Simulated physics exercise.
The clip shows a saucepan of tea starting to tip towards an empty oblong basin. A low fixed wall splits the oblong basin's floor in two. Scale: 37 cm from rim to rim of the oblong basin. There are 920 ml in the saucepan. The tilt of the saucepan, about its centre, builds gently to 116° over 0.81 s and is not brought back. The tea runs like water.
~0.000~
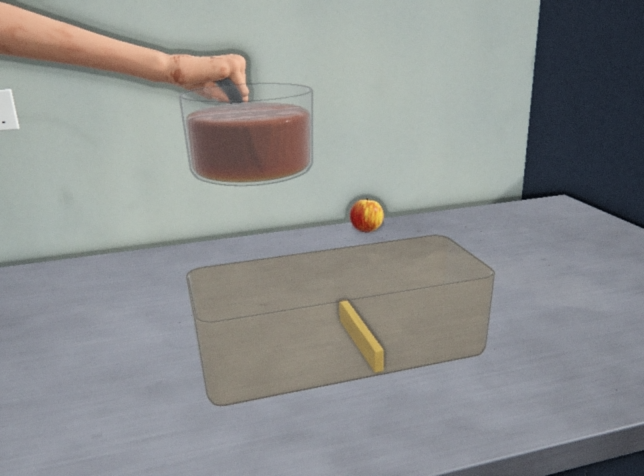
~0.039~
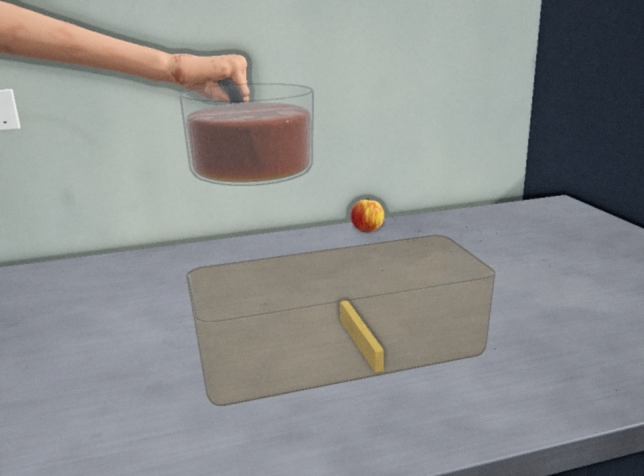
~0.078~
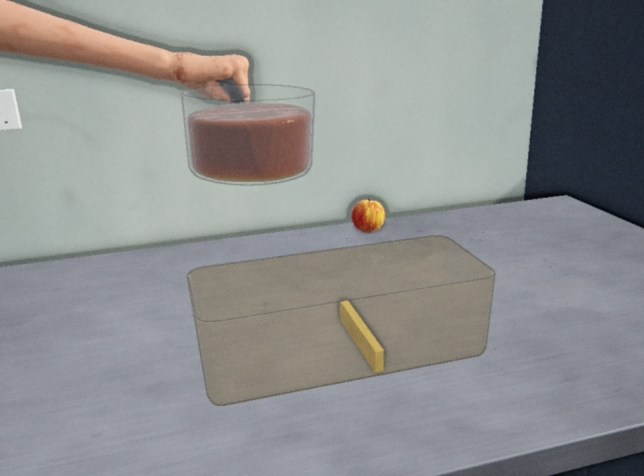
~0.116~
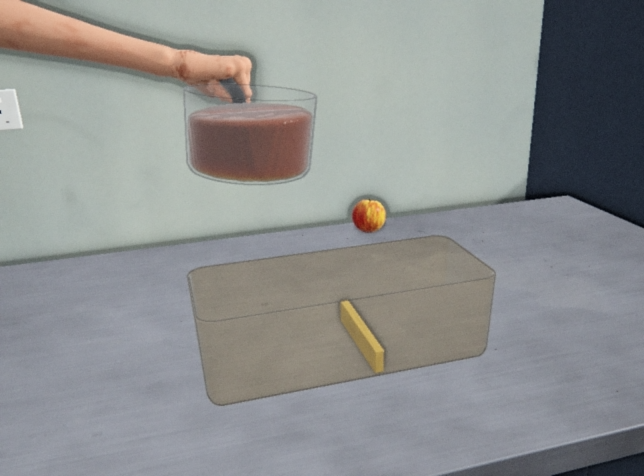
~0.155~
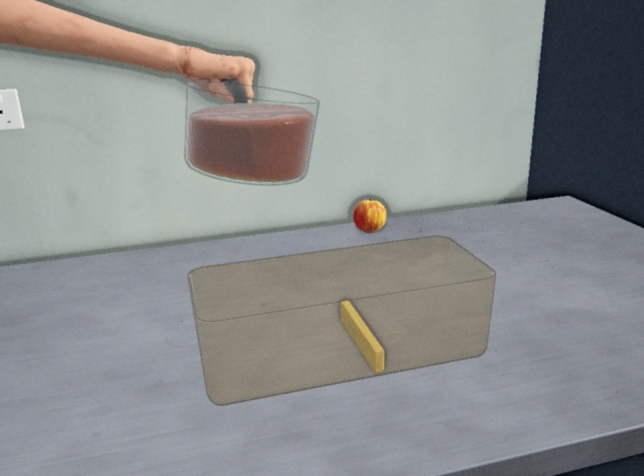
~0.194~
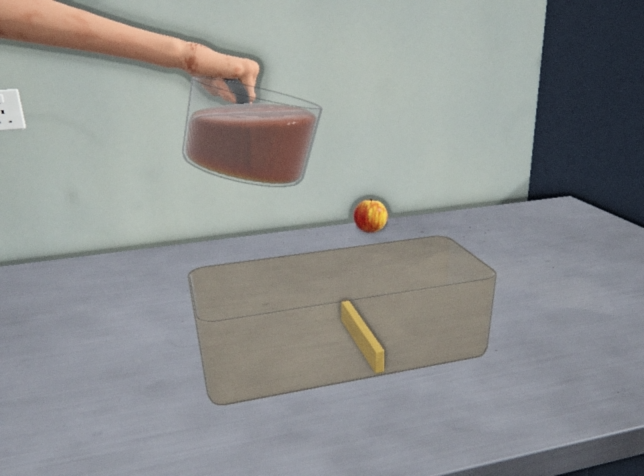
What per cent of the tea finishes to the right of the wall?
Roughly 54 per cent is past the wall.
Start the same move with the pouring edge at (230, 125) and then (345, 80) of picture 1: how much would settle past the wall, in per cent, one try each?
In turn about 25 and 70 per cent.
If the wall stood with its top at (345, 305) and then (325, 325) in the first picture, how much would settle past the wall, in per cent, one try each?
First 70, then 85 per cent.
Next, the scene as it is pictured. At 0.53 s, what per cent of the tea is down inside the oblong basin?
Near 5 in a hundred.
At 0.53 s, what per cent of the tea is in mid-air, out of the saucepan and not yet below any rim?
Some 42 per cent.
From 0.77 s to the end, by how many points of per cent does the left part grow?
Some 24 per cent.
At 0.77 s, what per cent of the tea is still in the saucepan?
About 7 per cent.
By 0.53 s the tilt is 85° and 53 per cent is still to pour, 1 is left of the wall and 5 right of it.
By 0.77 s the tilt is 115° and 7 per cent is still to pour, 20 is left of the wall and 60 right of it.
By 1.03 s the tilt is 116° and 0 per cent is still to pour, 39 is left of the wall and 58 right of it.
By 1.31 s the tilt is 116° and 0 per cent is still to pour, 44 is left of the wall and 55 right of it.
At rest 44 per cent lies left of the wall, 54 right of it and 2 outside.
